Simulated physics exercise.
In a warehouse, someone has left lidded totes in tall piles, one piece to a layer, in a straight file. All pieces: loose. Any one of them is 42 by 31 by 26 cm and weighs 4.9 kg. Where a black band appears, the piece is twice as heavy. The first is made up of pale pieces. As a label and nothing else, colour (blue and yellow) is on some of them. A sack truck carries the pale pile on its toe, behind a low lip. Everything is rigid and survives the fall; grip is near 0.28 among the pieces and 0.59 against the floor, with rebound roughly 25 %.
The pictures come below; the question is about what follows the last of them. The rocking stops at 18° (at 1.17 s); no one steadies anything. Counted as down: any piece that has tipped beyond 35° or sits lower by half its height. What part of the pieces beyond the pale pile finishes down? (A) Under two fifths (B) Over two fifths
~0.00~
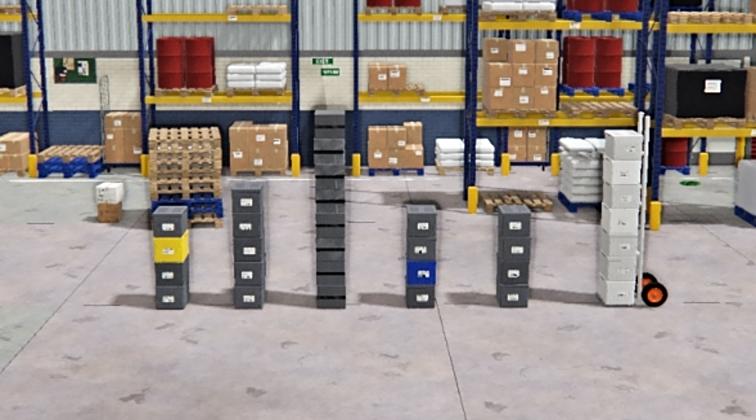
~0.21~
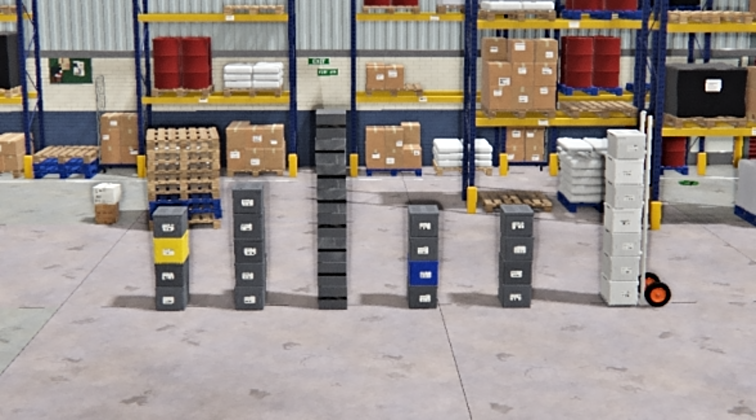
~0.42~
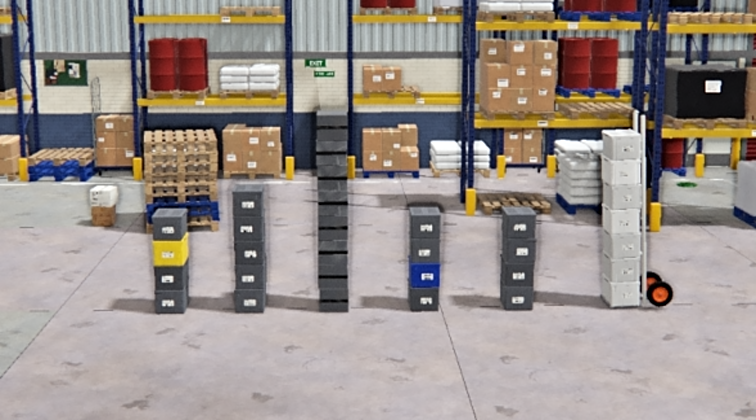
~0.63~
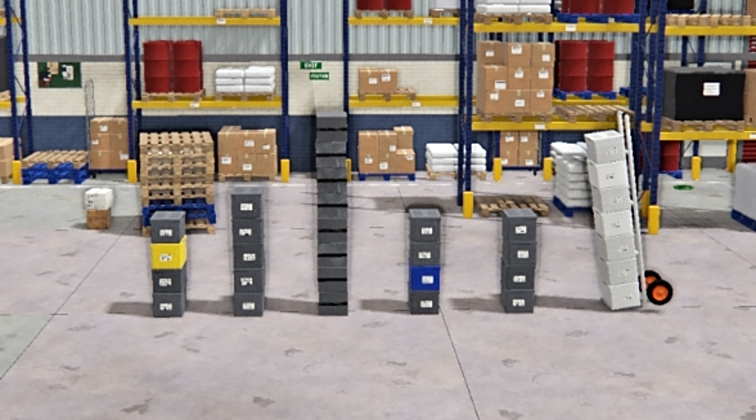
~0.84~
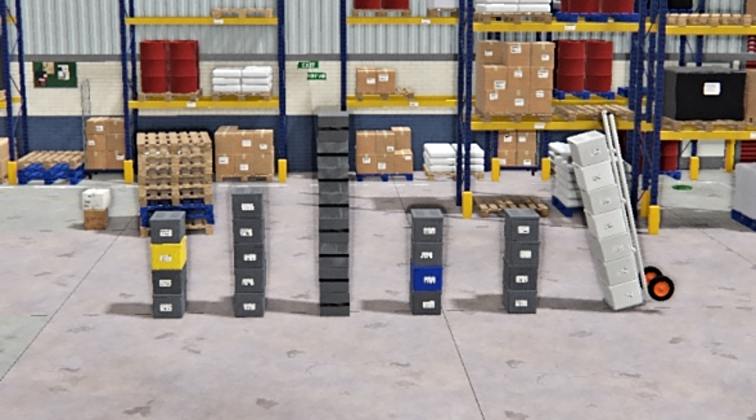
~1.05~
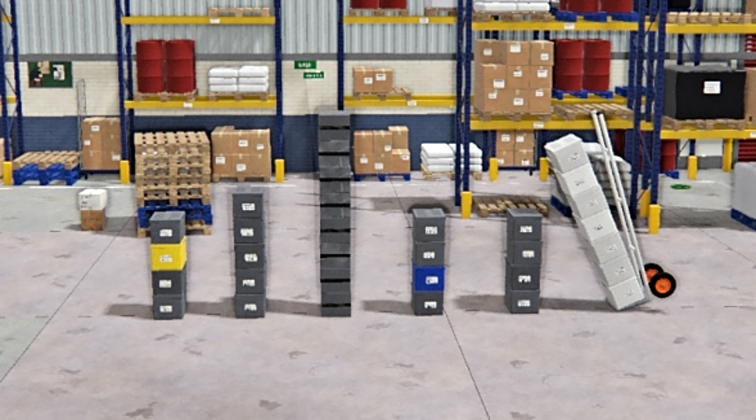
Option A: Under two fifths.
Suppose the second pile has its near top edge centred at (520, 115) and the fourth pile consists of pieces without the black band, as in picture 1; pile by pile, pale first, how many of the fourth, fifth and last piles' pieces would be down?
Down by pile: Fourth 8, fifth 5, last 3.
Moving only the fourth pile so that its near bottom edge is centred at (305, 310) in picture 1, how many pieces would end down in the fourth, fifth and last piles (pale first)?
Down counts: Fourth 0, fifth 0, last 0.
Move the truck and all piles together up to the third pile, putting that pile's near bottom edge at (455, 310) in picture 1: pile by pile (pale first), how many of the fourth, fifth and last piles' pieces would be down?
Fourth 0, fifth 0, last 0.
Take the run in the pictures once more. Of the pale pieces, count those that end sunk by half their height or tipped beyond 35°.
I count 7 of the pale pieces.
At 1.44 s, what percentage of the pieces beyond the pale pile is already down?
By then 0 %.
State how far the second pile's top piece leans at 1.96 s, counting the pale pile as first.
Its lean is roughly 30 degrees.
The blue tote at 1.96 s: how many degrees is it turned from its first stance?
Angle from initial pose, roughly 10 deg - estimate.
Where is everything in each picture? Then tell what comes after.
In the first frame (each place is the centre of the face we see best; the camera moves round a little), truck frame (646, 155) 0° forward; yellow tote (168, 251); blue tote (422, 273); the others all in place.
Truck frame (648, 154) 0° forward; blue tote (424, 274), in the second frame.
Truck frame (643, 154) 3° forward; yellow tote (168, 254), in the third frame.
Truck frame (630, 154) 8° forward, top of the pale pile leaning 9°; yellow tote (166, 257); the others all in place, in the fourth frame.
Truck frame (618, 153) 14° forward, top of the pale pile leaning 15°; yellow tote (166, 257); the others all in place, in the fifth frame.
Truck frame (610, 152) 17° forward, top of the pale pile leaning 24°; yellow tote (166, 258); blue tote (430, 279); the others all in place, in the sixth frame.
By 1.44 s, 7 of the pale pile down; none of the 25 other totes down, 1 disturbed.
By 1.96 s, 7 of the pale pile down; none of the 25 other totes down, 7 disturbed; blue tote tilted 11°.
When it is over (3.7 s), 7 of the pale pile down; 5 of the 25 other totes down; blue tote moved 10 cm; yellow tote unmoved. That is 20 per cent. In pixels of the last frame, middles, blue tote near (418, 274), yellow tote near (169, 253).
